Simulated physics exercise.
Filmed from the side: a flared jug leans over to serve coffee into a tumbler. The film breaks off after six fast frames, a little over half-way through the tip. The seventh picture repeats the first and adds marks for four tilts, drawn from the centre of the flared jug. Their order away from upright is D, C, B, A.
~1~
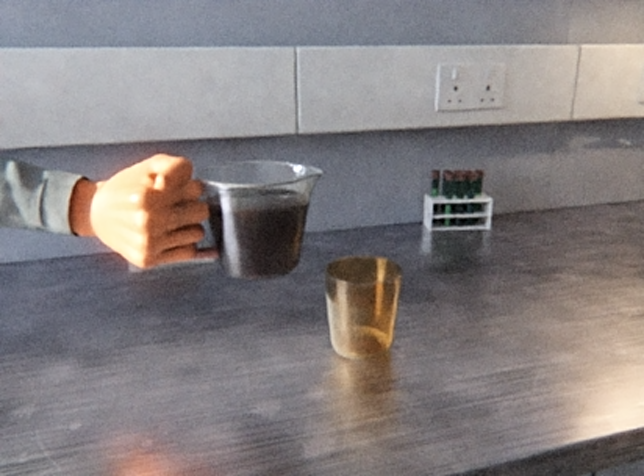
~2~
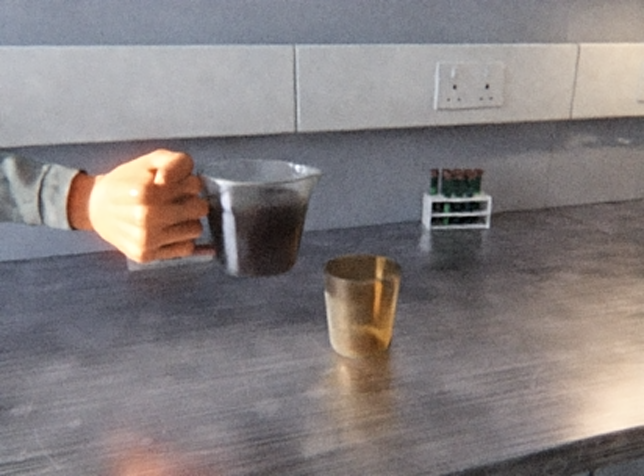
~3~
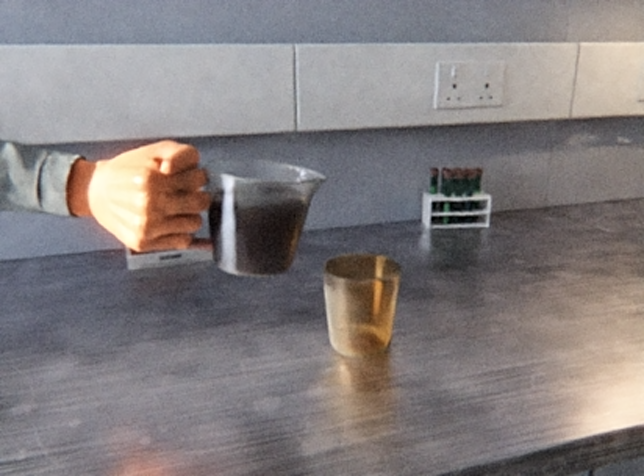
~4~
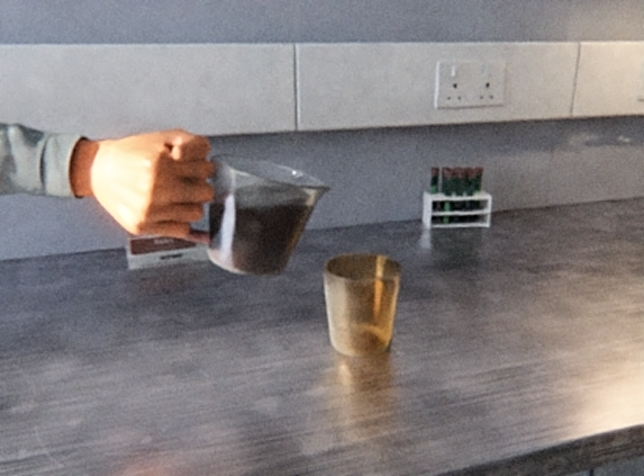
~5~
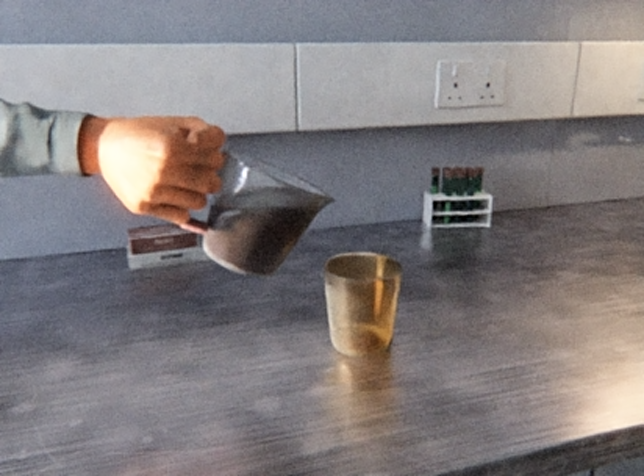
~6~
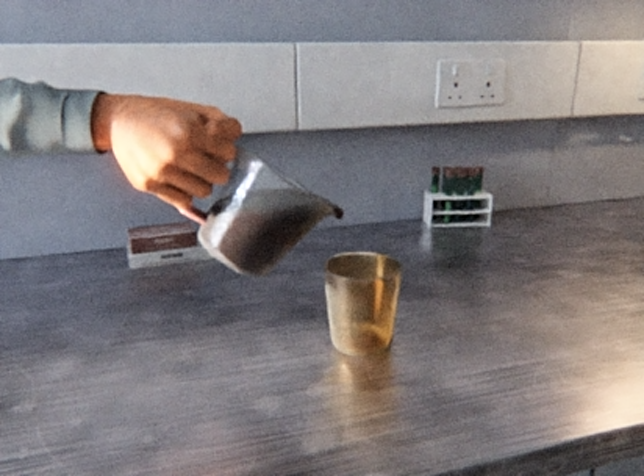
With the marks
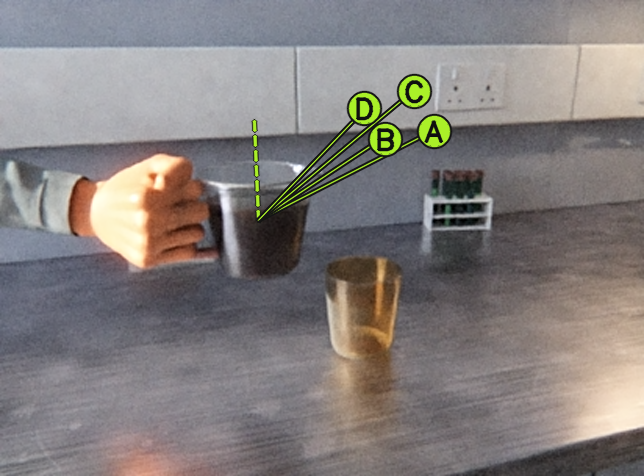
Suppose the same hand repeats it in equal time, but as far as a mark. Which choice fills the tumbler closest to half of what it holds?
C.
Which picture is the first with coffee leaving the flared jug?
Picture 6.
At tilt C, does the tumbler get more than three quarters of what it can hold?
No, it does not.
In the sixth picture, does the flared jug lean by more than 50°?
No.
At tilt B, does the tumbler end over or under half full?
Over.
On the marked copy, A at (418, 138); B at (370, 146); C at (401, 101); D at (352, 121).
For tilt A, the tumbler ends with about 79 % of what it can hold.
For tilt B, the tumbler ends with about 64 % of what it can hold.
For tilt C, the tumbler ends with about 49 % of what it can hold.
For tilt D, the tumbler ends with about 34 % of what it can hold.
